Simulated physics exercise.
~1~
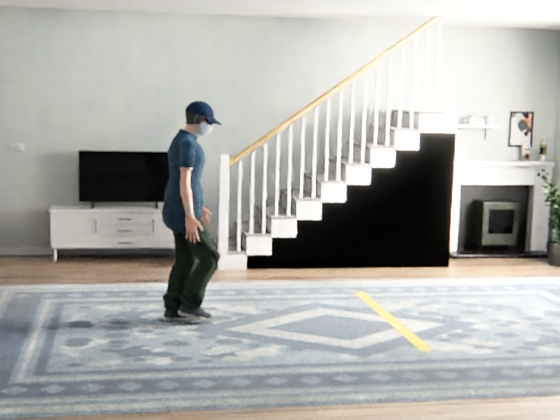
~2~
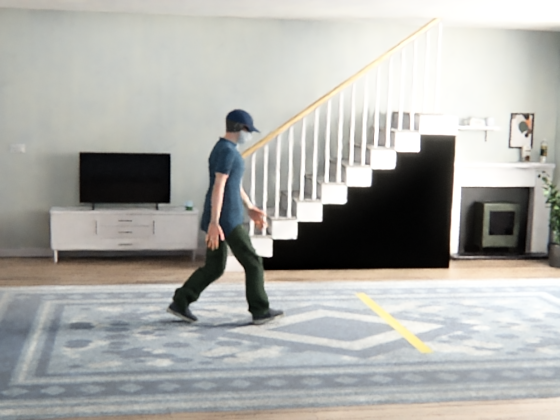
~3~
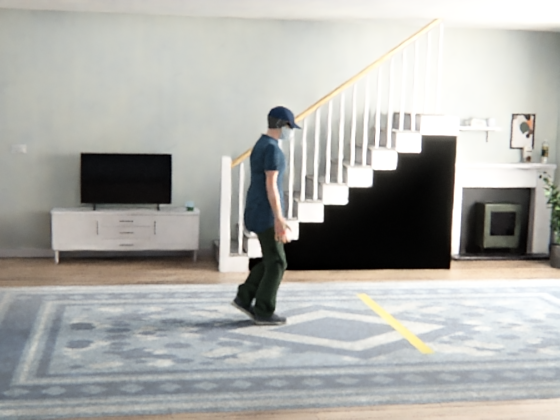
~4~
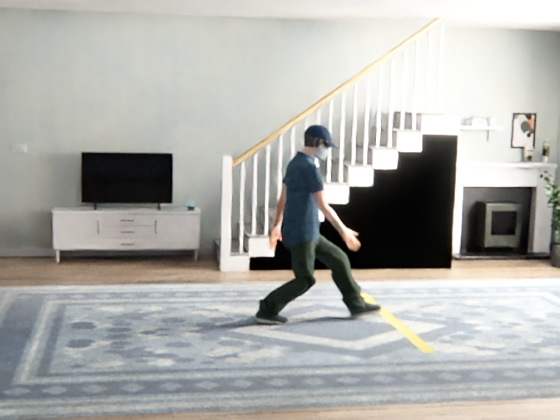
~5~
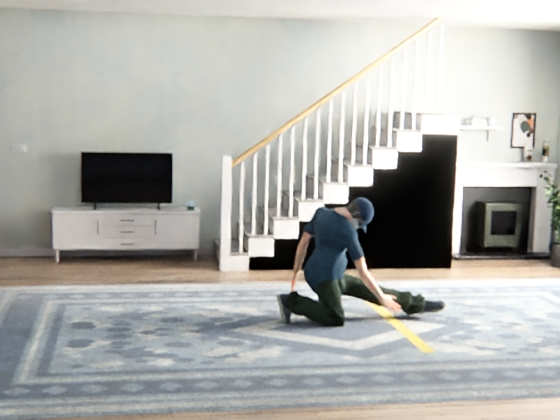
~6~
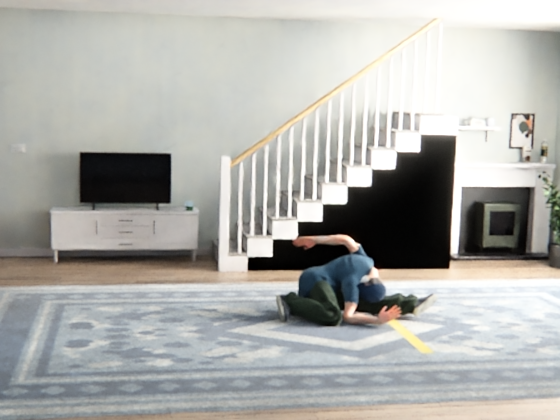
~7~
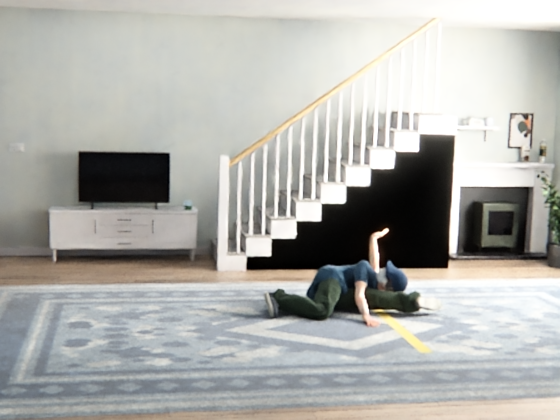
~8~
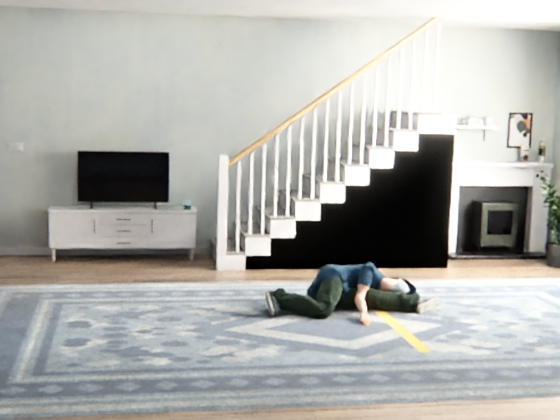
At first, a person in a blue cap, blue shirt and dark trousers walks steadily right across a patterned rug, past a television and a white staircase, towards a strip of yellow tape. Near the tape, the person takes a long stride, arms spread, and begins to sink. The legs fold, and the body drops low with one hand reaching down to the rug. The torso slumps forward over the legs while an arm swings up, then lowers. Finally the person lies still on the rug, head across the tape, chest and hips short of it.
